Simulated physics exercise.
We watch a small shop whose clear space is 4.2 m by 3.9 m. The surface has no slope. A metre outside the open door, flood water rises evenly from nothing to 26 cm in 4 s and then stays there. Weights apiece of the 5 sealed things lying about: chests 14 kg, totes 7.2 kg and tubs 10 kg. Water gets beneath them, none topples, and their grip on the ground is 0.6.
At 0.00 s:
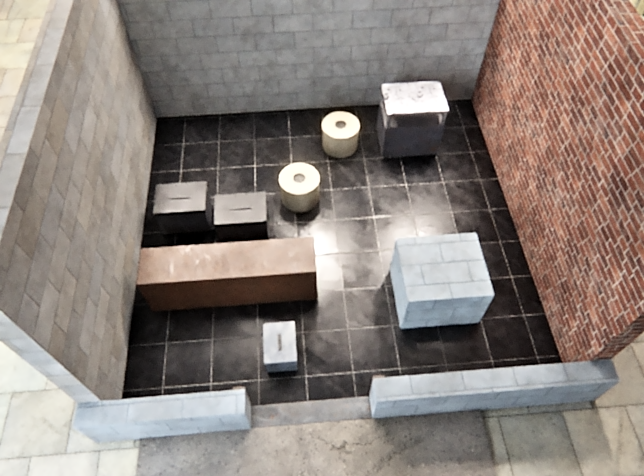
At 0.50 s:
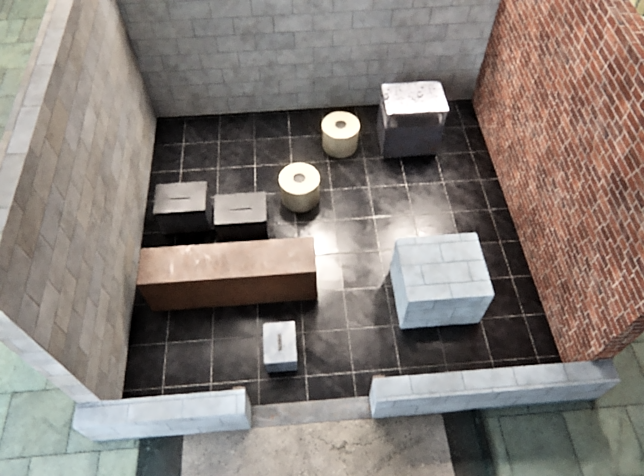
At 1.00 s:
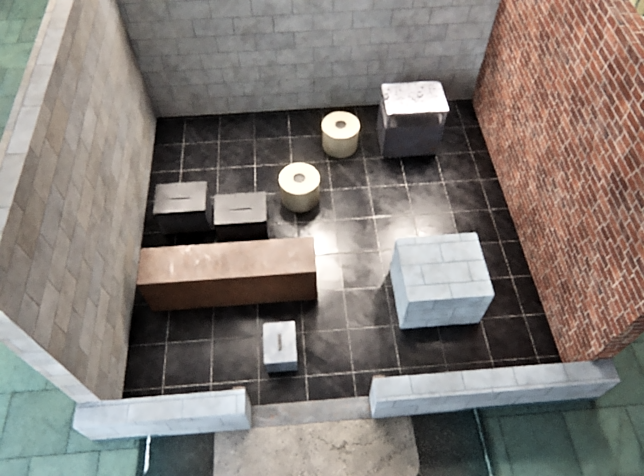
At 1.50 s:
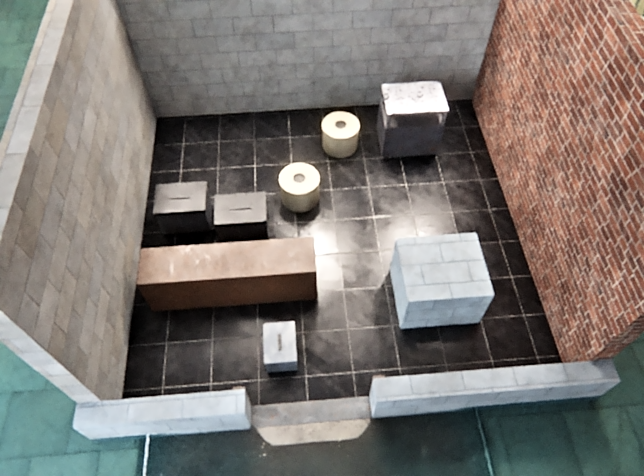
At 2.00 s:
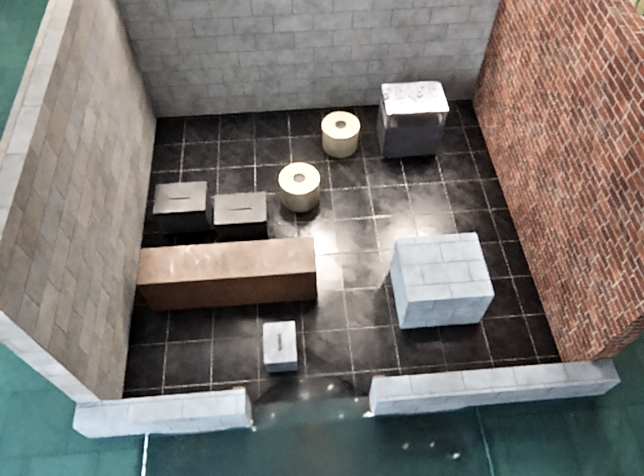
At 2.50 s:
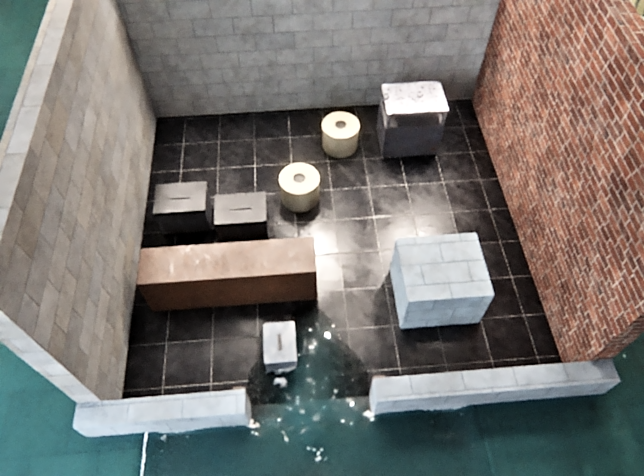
Small walled shop with dark tiled floor, green water spreading outside and entering through the front doorway as the objects stay still.
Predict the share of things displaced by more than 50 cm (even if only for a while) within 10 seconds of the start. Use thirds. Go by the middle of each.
It is one to two thirds.
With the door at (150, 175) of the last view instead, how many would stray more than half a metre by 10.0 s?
In that case 3 of them.
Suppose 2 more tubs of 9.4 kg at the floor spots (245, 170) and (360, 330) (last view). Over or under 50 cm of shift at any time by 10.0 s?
In turn: Short of it, more.
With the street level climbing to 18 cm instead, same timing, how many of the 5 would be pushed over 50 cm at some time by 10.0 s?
Then 1.
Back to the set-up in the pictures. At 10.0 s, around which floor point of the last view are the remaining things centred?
Around (240, 224).
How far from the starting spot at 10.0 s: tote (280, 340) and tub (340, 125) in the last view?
In turn: 50 cm, 120 cm.
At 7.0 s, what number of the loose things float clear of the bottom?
I count 2.
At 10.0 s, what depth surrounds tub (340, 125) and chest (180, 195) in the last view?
Roughly 6 and 7 cm.
After 3.5 s 0 of 5 are over 50 cm from their spots; 0 afloat.
After 4.5 s 1 of 5 are over 50 cm from their spots; 0 afloat.
After 7.0 s 1 of 5 are over 50 cm from their spots; 2 afloat.
After 10.0 s 1 of 5 are over 50 cm from their spots, and 2 have been at some point; 3 afloat.
